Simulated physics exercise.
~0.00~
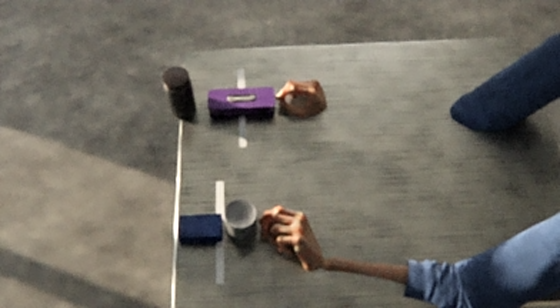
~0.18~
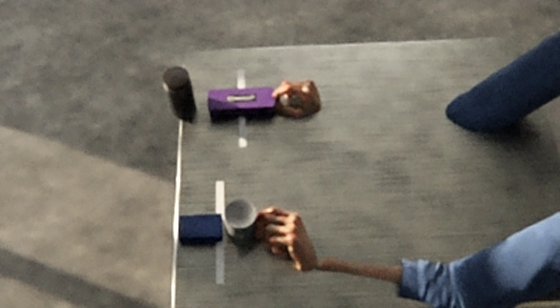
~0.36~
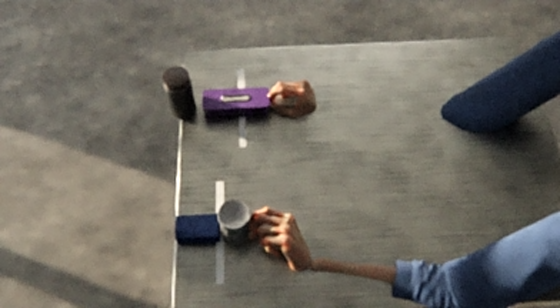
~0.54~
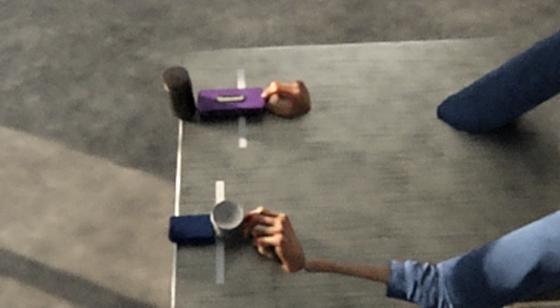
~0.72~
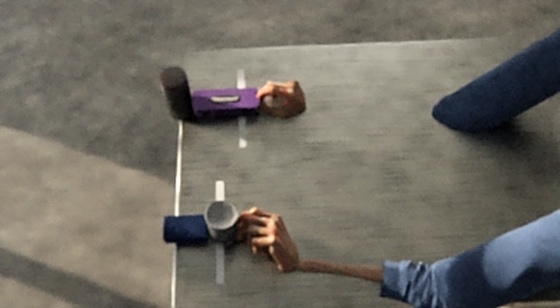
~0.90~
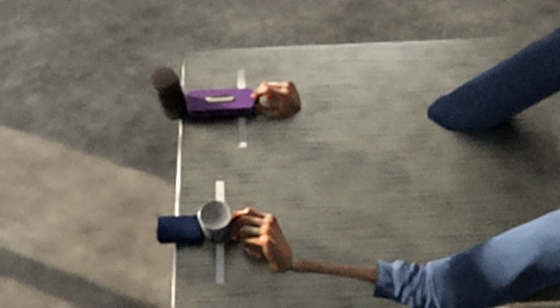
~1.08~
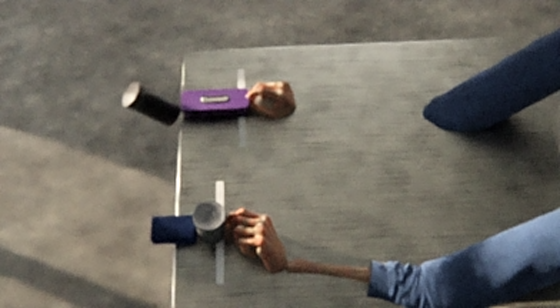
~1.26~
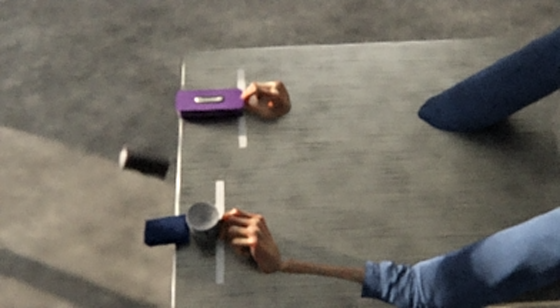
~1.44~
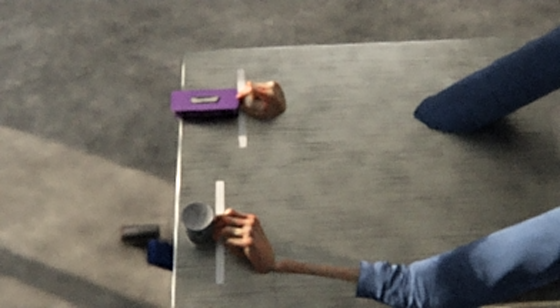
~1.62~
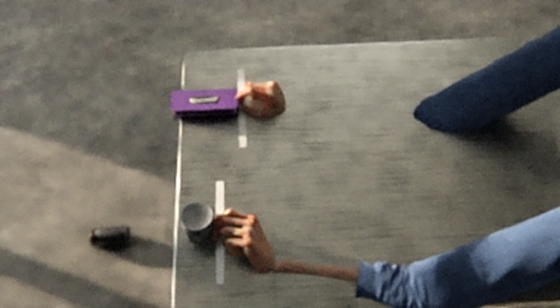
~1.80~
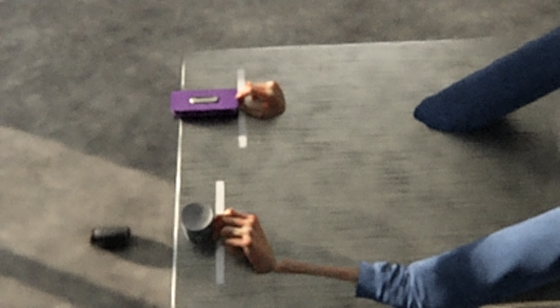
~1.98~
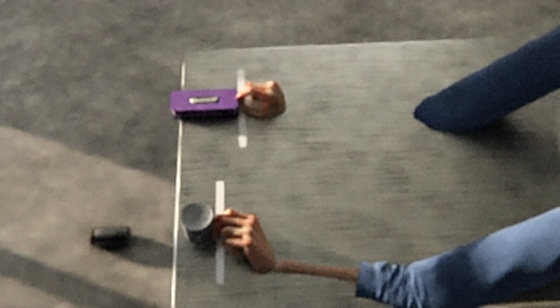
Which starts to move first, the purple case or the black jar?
The purple case starts to move first, sliding left under the hand while the black jar is still standing in place at the table's edge.
